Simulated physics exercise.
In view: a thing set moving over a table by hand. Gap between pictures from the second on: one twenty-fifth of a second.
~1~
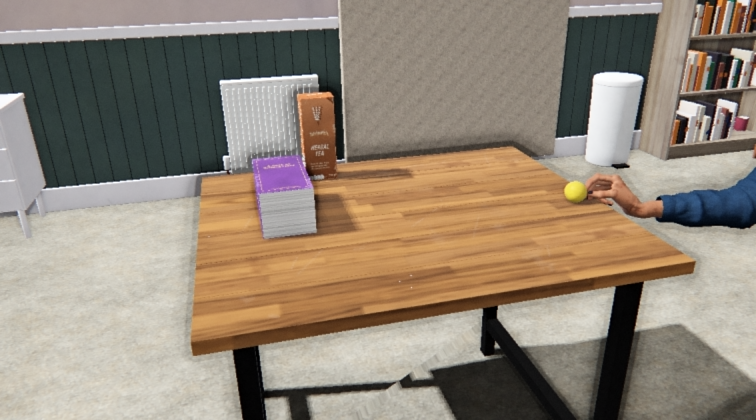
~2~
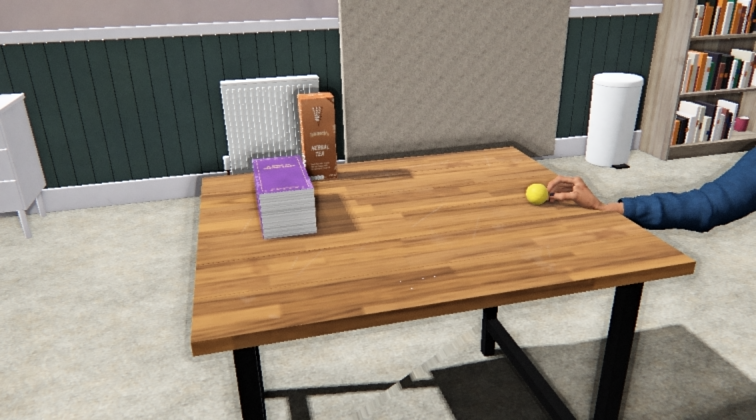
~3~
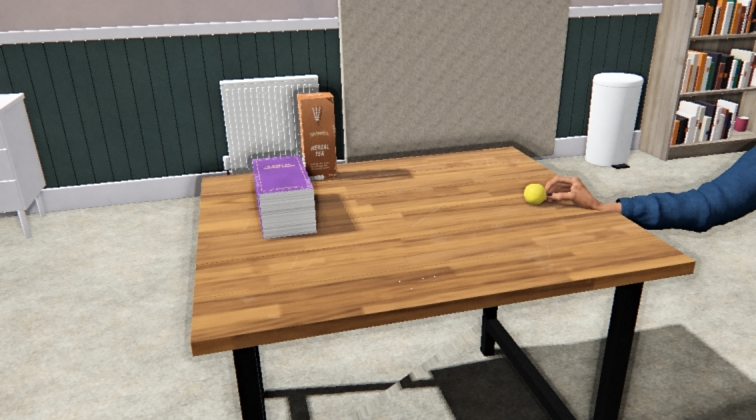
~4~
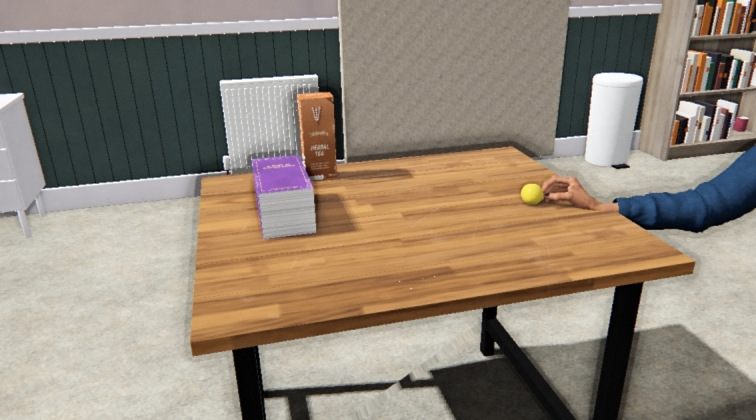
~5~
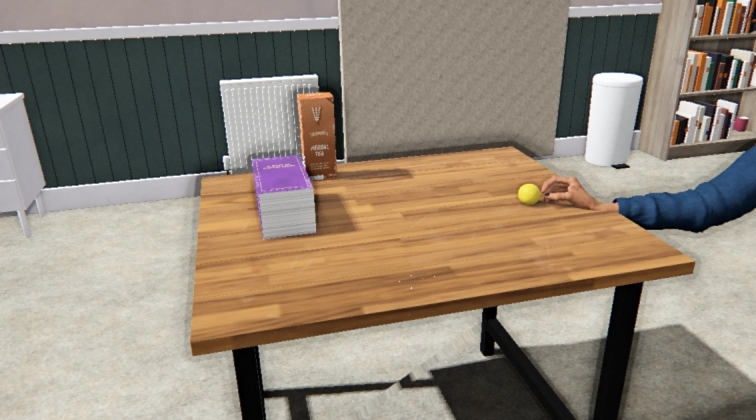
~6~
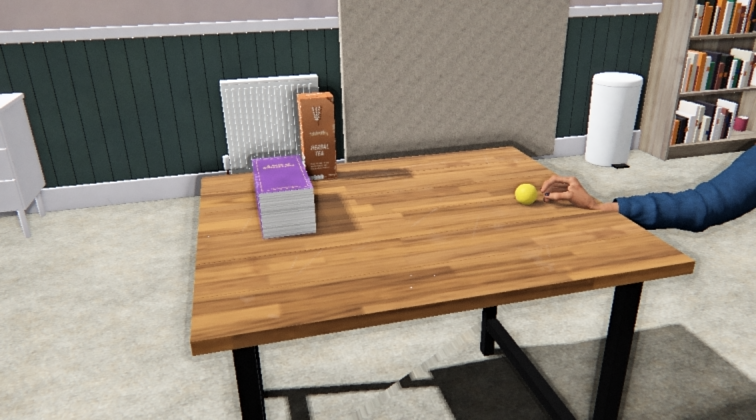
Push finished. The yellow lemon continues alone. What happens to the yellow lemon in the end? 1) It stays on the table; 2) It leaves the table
1, it stays on the table.
Then, 0.10 s later than the last frame, yellow lemon moved a little near (520, 195).
Then, 0.30 s later than the last frame, yellow lemon moved about its own width near (508, 195).
Then, 0.60 s later than the last frame, yellow lemon moved well along near (496, 196).
Then, 0.90 s later than the last frame, yellow lemon moved well along near (490, 196).
When it is over, moved from the start, yellow lemon. End places, in pixels of the last picture, yellow lemon near (490, 196).
